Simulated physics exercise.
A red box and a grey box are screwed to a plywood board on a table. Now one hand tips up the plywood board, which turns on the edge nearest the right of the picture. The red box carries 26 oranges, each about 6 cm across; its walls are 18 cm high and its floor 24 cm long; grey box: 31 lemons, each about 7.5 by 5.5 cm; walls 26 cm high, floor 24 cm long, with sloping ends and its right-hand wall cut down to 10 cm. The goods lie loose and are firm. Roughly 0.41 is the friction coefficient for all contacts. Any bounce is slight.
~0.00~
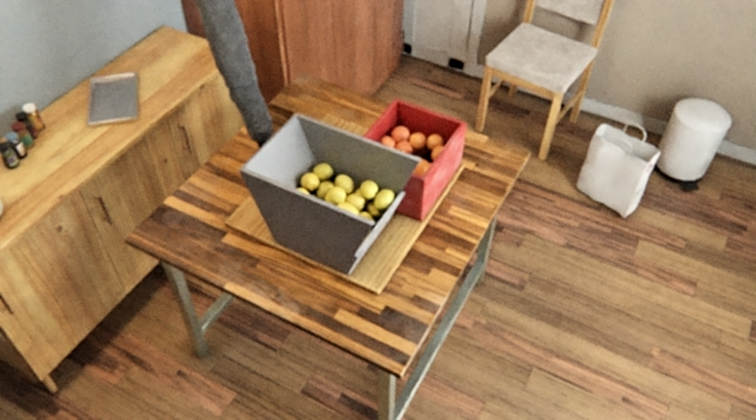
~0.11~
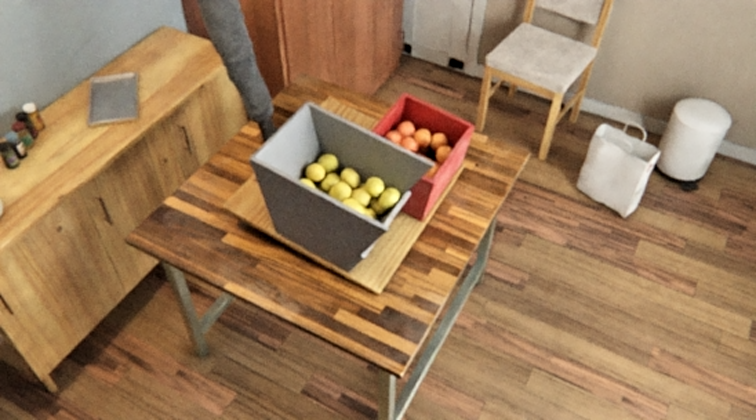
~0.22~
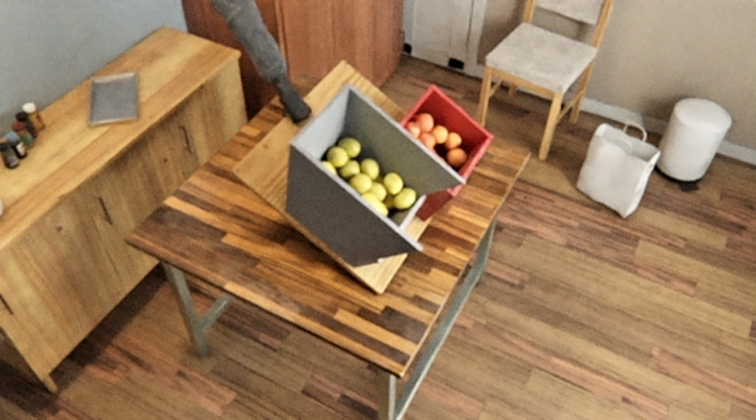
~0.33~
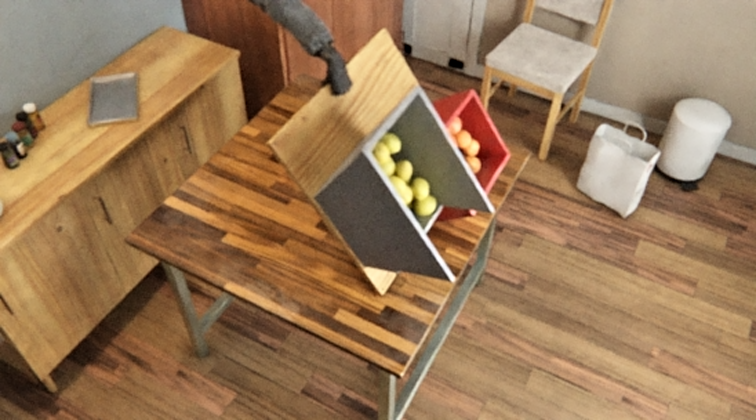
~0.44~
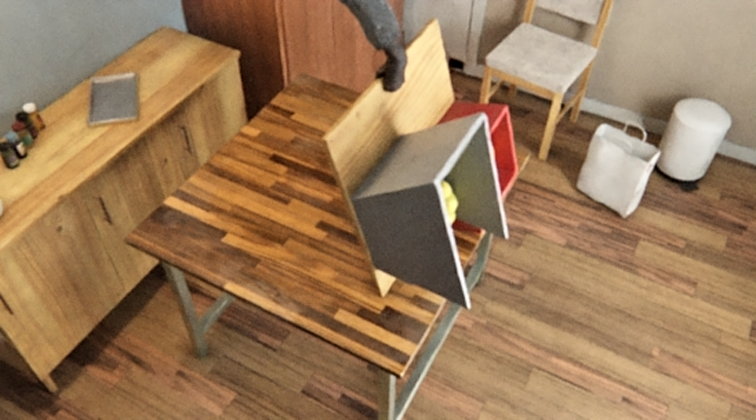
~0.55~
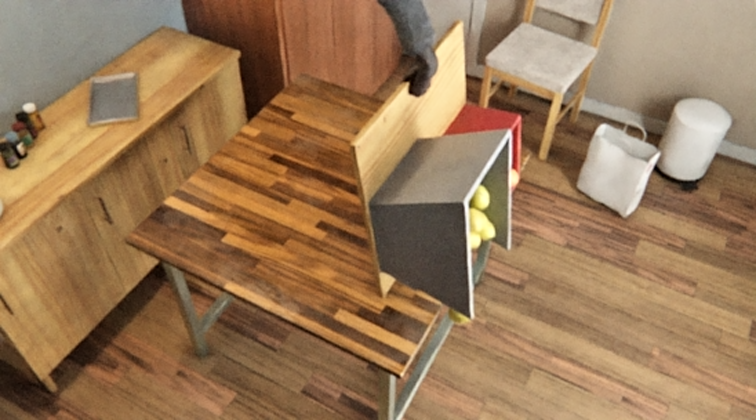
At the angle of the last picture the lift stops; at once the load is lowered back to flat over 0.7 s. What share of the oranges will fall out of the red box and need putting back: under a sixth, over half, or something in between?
I would predict the loss comes to one-in-six to half.
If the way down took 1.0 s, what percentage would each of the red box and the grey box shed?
Red box 30, grey box 90 per cent.
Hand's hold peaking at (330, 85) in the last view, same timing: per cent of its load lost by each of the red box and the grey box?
Red box 0%, grey box 20%.
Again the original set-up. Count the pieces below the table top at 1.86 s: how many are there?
Estimate - about 30 in total.
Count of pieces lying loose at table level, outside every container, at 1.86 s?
Roughly 5.
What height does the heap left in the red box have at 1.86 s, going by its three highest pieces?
It comes to close to 11 centimetres.
After 0.76 s, tilt 64°; 5 of 26 out of the red box and 19 of 31 out of the grey box.
After 1.02 s, tilt 20°; 8 of 26 out of the red box and 28 of 31 out of the grey box.
After 1.39 s, tilt 0°; 8 of 26 out of the red box and 28 of 31 out of the grey box.
Outcome (at 1.86 s), 8 of 26 out of the red box and 28 of 31 out of the grey box. Asked share, 8 of 26, 31 per cent.
